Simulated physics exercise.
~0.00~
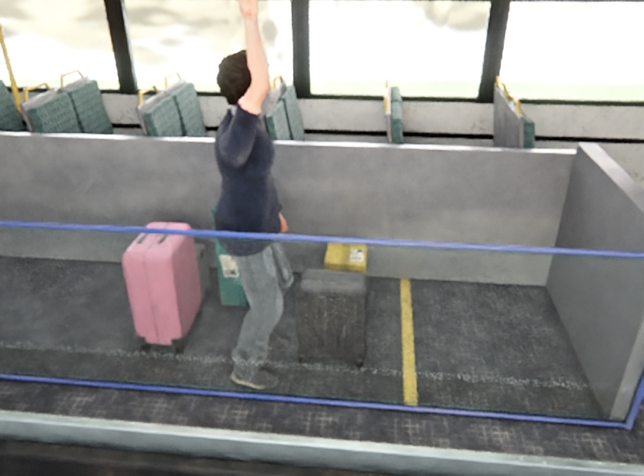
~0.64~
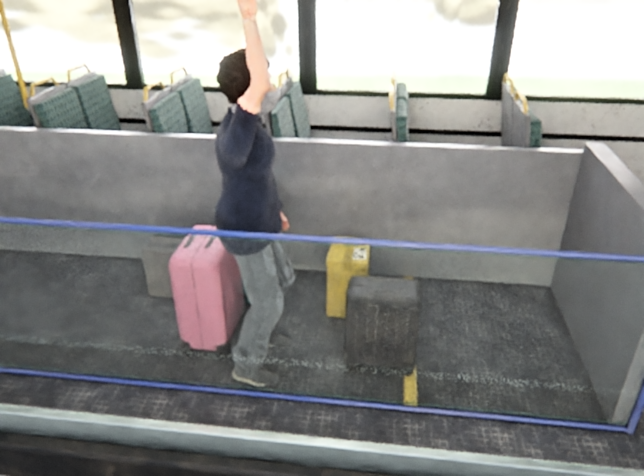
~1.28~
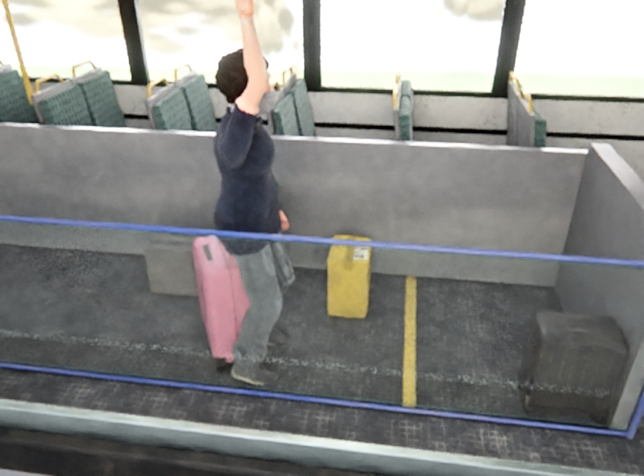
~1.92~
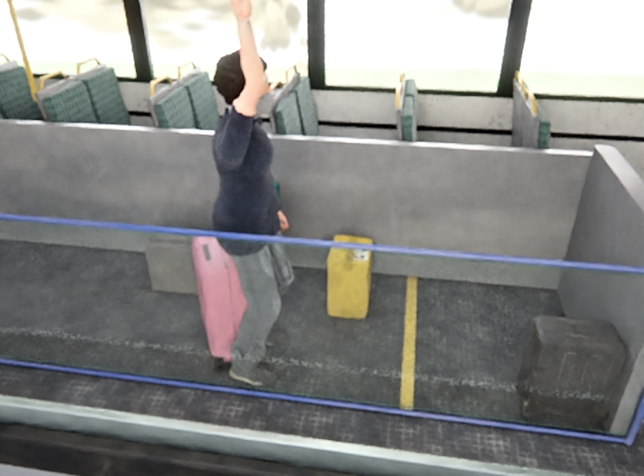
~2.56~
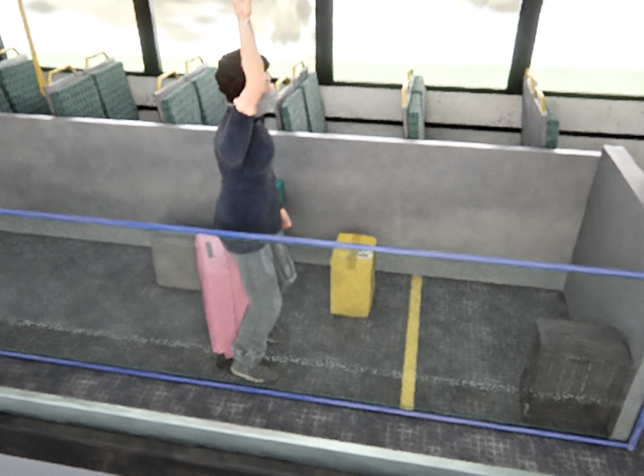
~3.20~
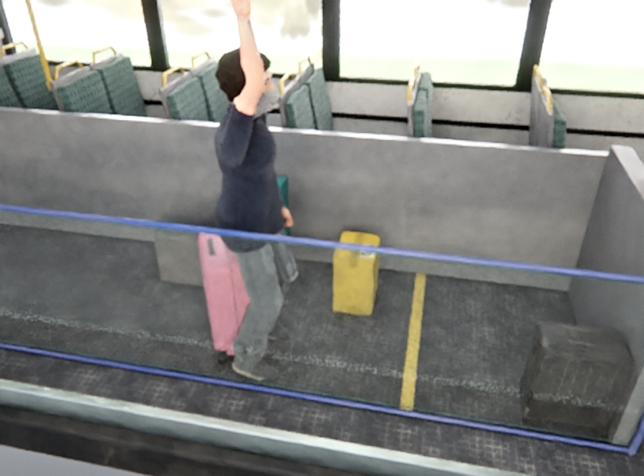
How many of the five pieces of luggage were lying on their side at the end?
None of them were lying on their side at the end, even though the black and pink cases had rolled to the right.
A black wheeled case rolled right across the yellow line and came to rest near the right-hand wall, while a pink case rolled a short way right and stopped by the legs of a standing person with one arm raised, short of the line.
